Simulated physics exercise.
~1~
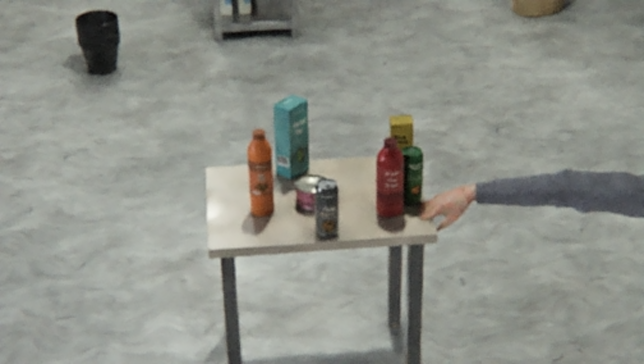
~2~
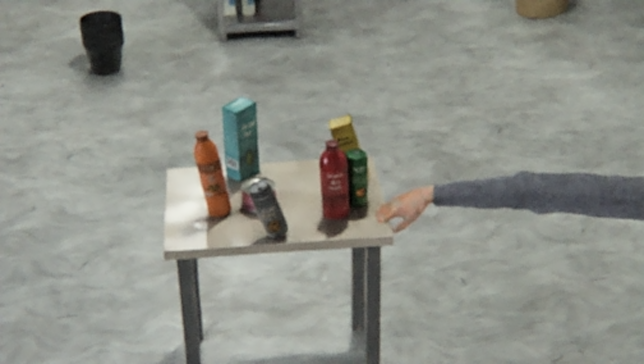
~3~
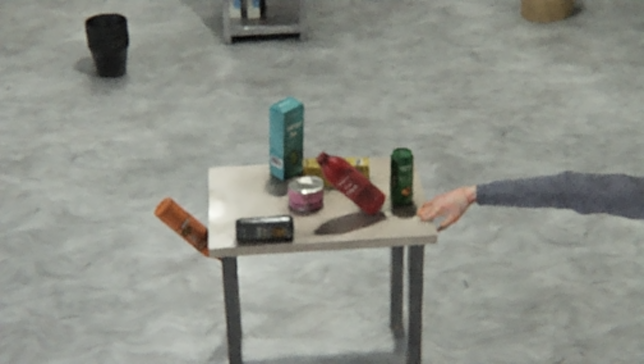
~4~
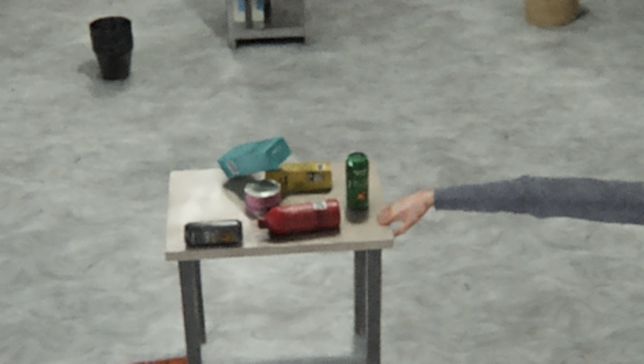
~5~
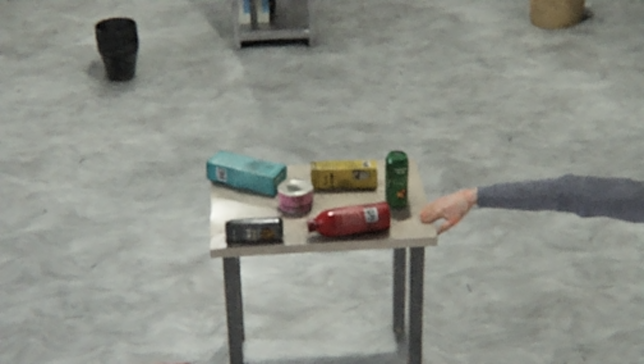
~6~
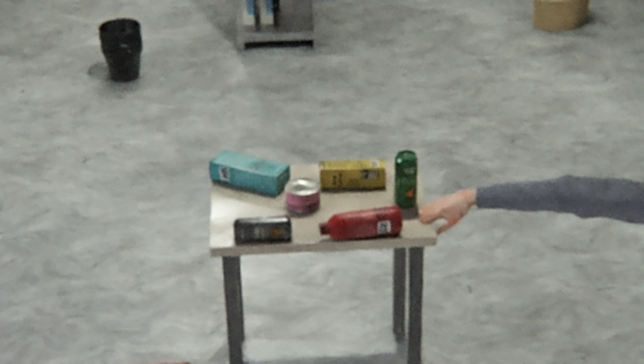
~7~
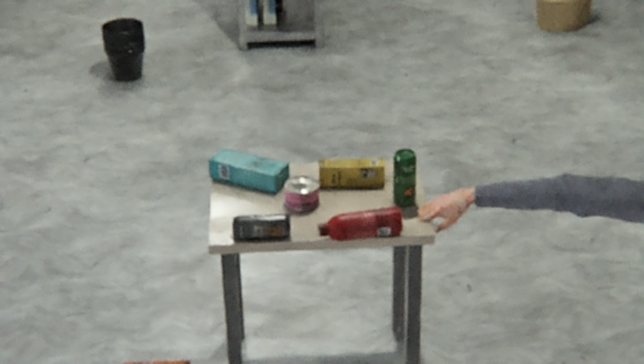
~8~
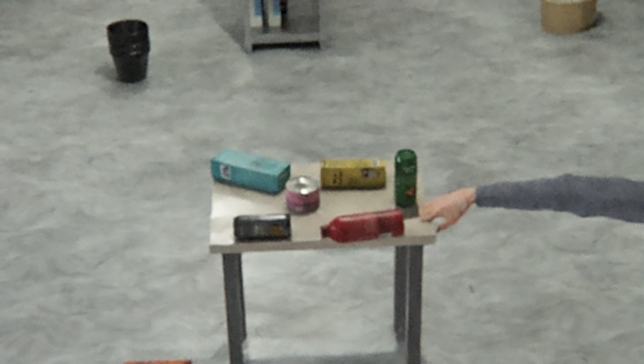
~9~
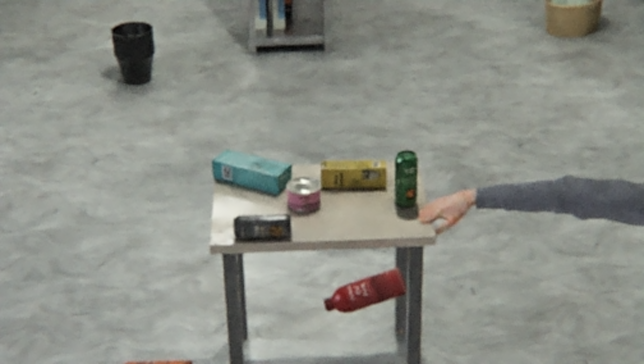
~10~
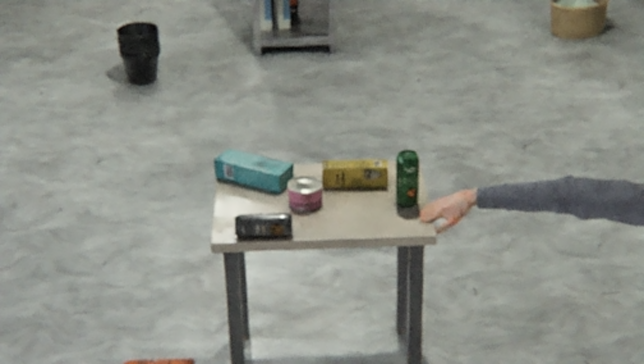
Small table jerking left and right beside a hand, toppling most items as the orange bottle, then the red bottle, falls off.
